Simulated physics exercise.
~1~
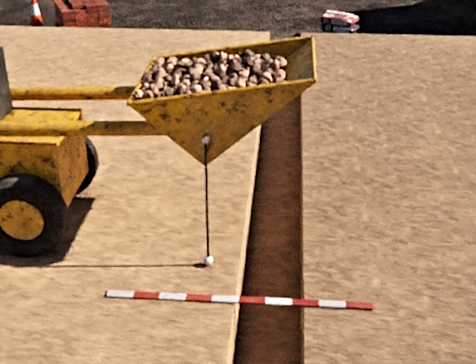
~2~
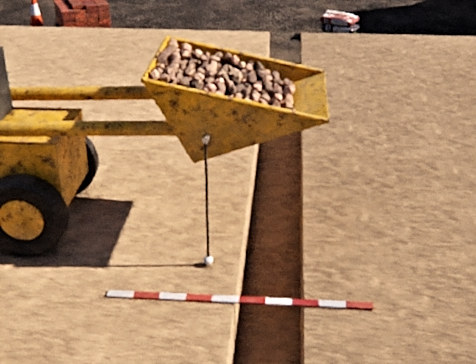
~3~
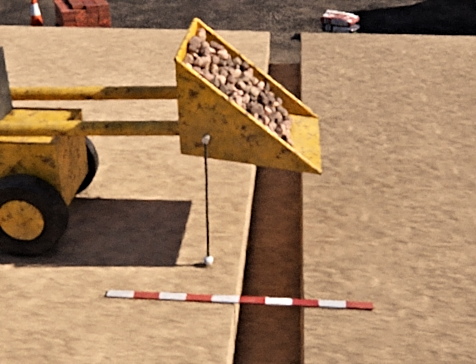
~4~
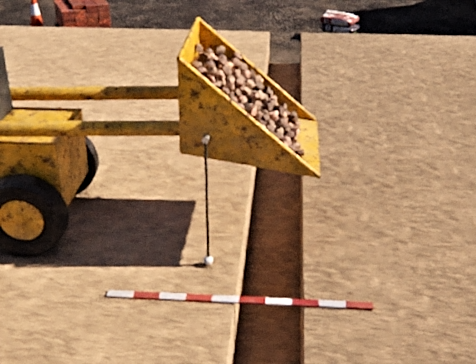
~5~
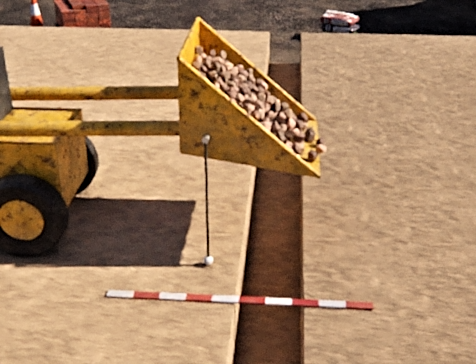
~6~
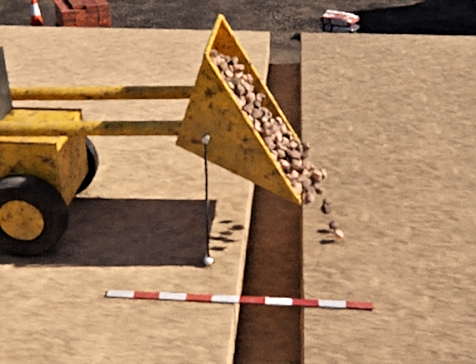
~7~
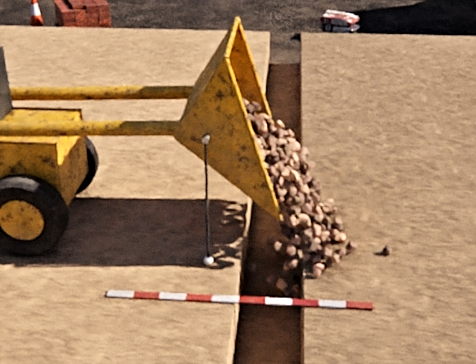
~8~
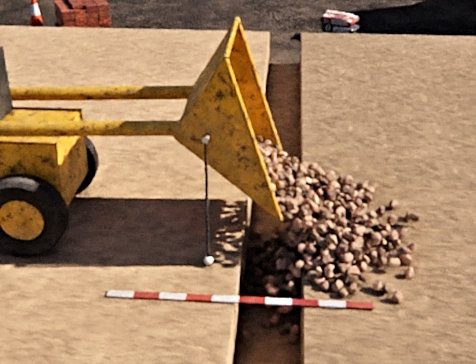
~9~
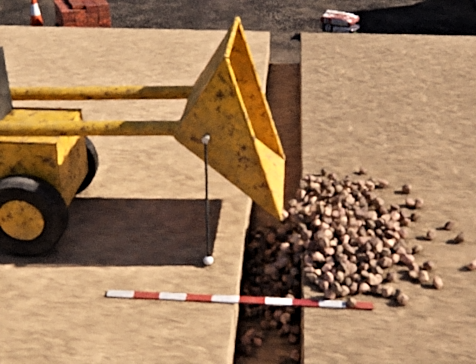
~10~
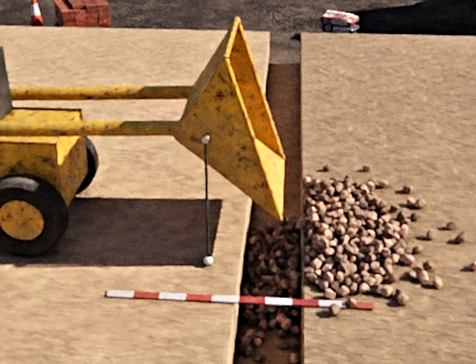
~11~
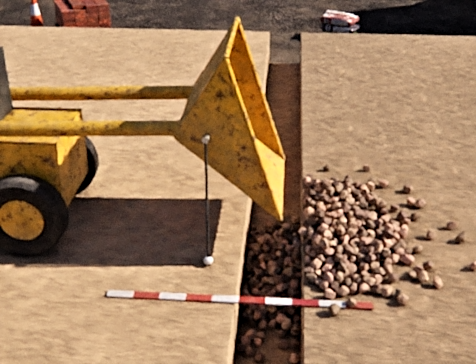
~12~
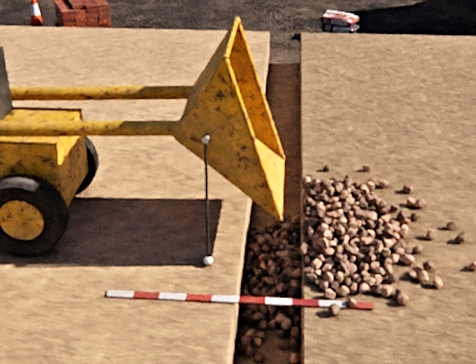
A yellow loader bucket tips forward, spilling its stones into the trench and onto ground beyond.
